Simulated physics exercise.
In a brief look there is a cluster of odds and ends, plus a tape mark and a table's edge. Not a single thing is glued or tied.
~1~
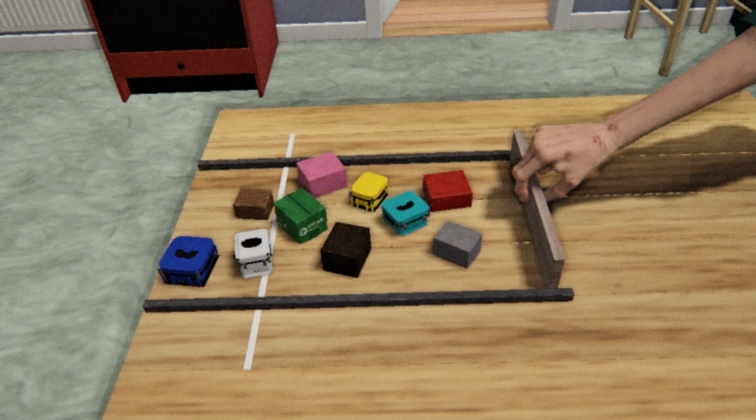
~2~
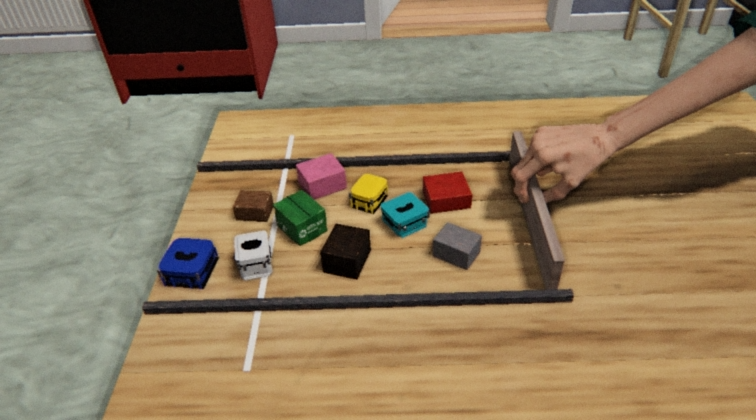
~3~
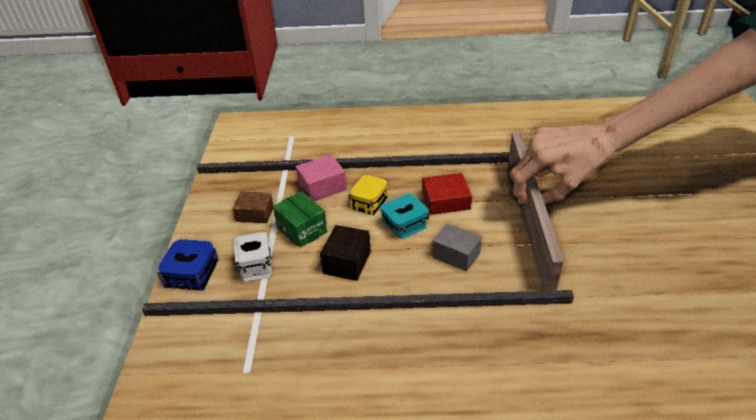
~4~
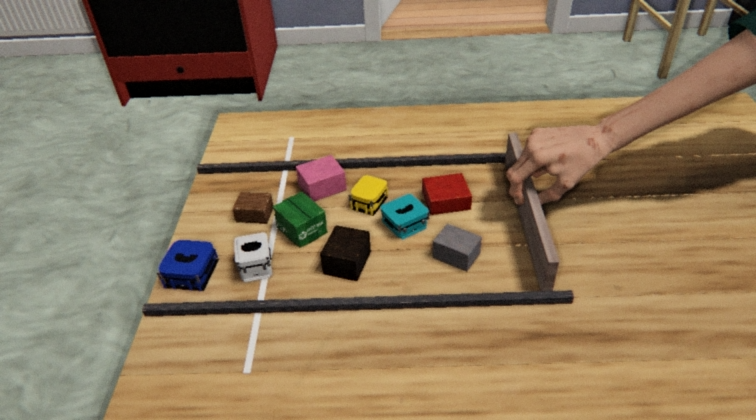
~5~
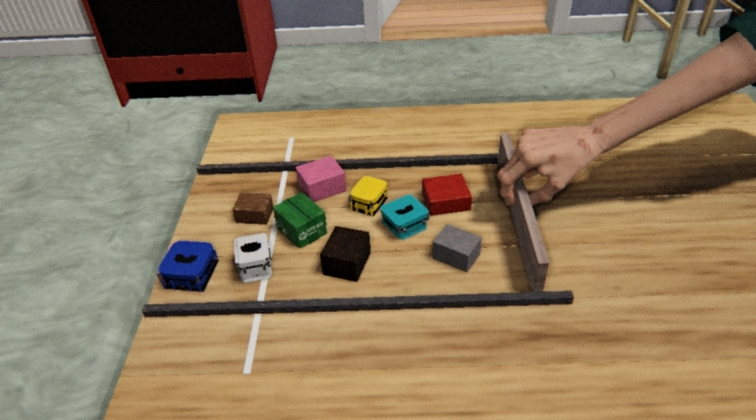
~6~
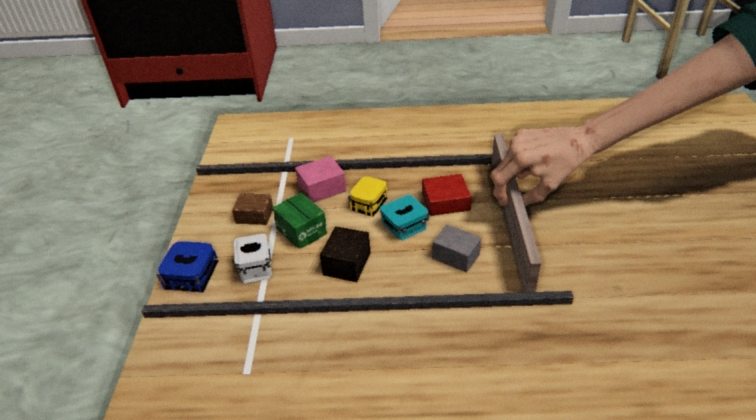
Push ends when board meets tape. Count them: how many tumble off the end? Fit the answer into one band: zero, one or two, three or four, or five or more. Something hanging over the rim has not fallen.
I would say one or two.
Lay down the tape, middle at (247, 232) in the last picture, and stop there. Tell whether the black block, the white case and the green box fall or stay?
In order, the black block keeps its spot, then the white case goes off the edge, then the green box keeps its spot.
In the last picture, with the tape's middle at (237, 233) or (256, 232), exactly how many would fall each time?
The first try gives 3 and the second gives 3.
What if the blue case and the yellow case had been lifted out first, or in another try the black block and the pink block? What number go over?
The counts: 0 and 0.
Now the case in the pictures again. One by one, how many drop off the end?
Result - number fallen: 1.
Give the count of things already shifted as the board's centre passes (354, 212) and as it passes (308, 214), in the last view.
In order, the tallies are 7 and 10.
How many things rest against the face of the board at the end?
4 end up touching it.
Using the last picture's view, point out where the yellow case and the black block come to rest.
You'll find the first one at (221, 210) and the second at (206, 265).
Soon after, none off yet; blue case at rest near (189, 267); brown block at rest near (253, 209); white case at rest near (254, 259).
After that, none off yet; blue case at rest near (189, 267); brown block at rest near (253, 209); white case at rest near (251, 258).
In the end, the number that fall off is one or two; gone, blue case.
